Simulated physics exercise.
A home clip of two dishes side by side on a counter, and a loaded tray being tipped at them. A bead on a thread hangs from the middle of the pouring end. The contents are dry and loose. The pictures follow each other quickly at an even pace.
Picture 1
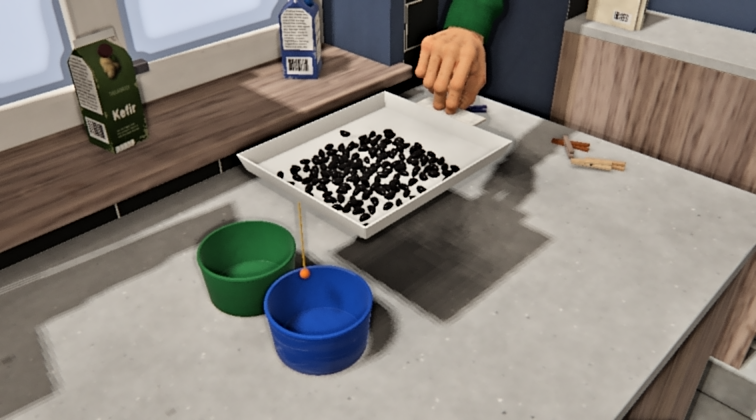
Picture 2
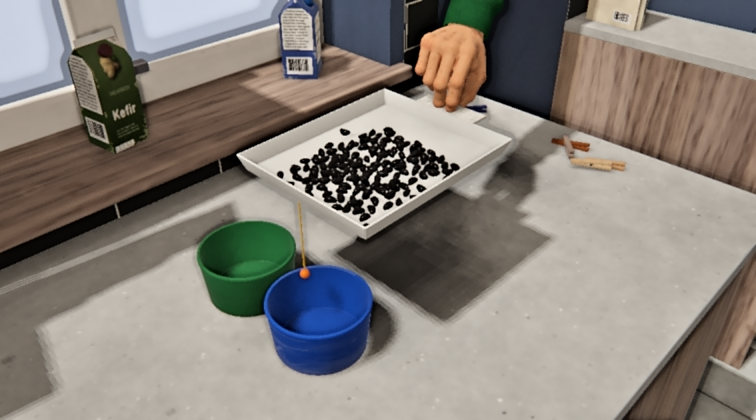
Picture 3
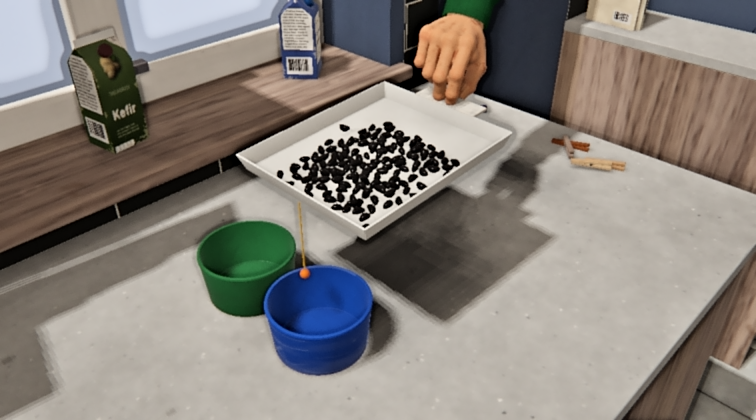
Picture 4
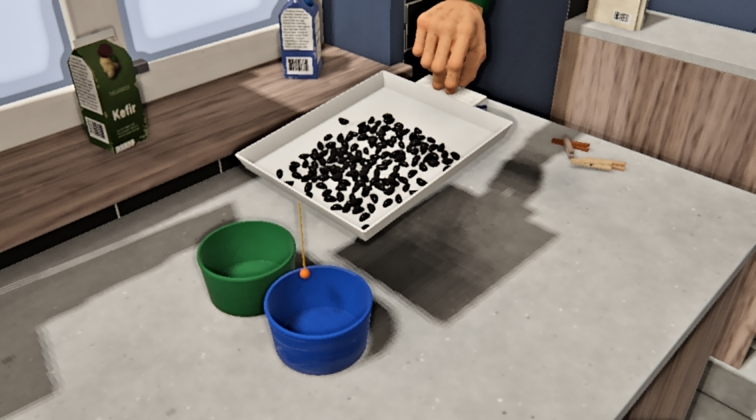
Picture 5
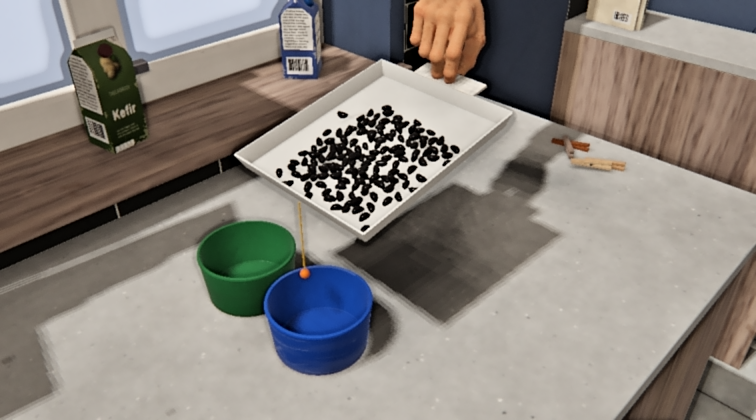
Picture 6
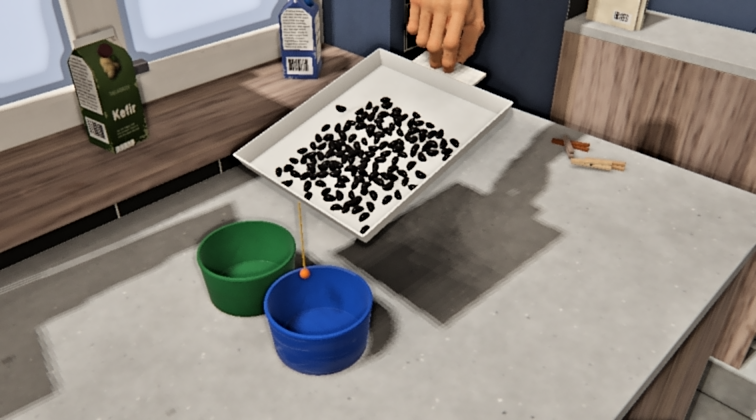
A hand held a white tray of black beans above a green dish and a blue one on a counter, then slowly raised the far end, tilting the tray more steeply toward the dishes.
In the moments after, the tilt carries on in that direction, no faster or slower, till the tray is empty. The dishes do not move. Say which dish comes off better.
More goes to the right-hand dish.
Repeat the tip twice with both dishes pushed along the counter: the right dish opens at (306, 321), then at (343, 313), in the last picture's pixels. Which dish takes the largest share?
In turn: Right; the dish on the right.
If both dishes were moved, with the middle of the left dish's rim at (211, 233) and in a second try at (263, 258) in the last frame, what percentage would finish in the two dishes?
Roughly 20 per cent, and 50 per cent.
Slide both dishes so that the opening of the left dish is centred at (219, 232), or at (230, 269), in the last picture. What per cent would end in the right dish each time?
Near 20 % and 60 %.
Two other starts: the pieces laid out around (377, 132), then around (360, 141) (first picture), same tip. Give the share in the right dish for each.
Near 40 % and 50 %.
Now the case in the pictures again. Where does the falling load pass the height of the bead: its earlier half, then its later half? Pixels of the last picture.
First near (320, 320), later near (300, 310).
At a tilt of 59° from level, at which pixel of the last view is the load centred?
At about (332, 168).
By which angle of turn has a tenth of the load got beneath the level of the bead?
Roughly 100°.
Soon, tray tipped steeply; all on the tray.
A while on, tray tipped right over; about two thirds on the tray; a stray few in the right dish; a stray few outside both; about a quarter in the air.
Towards the end, tray tipped past a quarter turn; about a quarter in the right dish; a stray few in the left dish; about two thirds outside both.
Finally, tray tipped past a quarter turn; about a quarter in the right dish; a stray few in the left dish; about two thirds outside both.
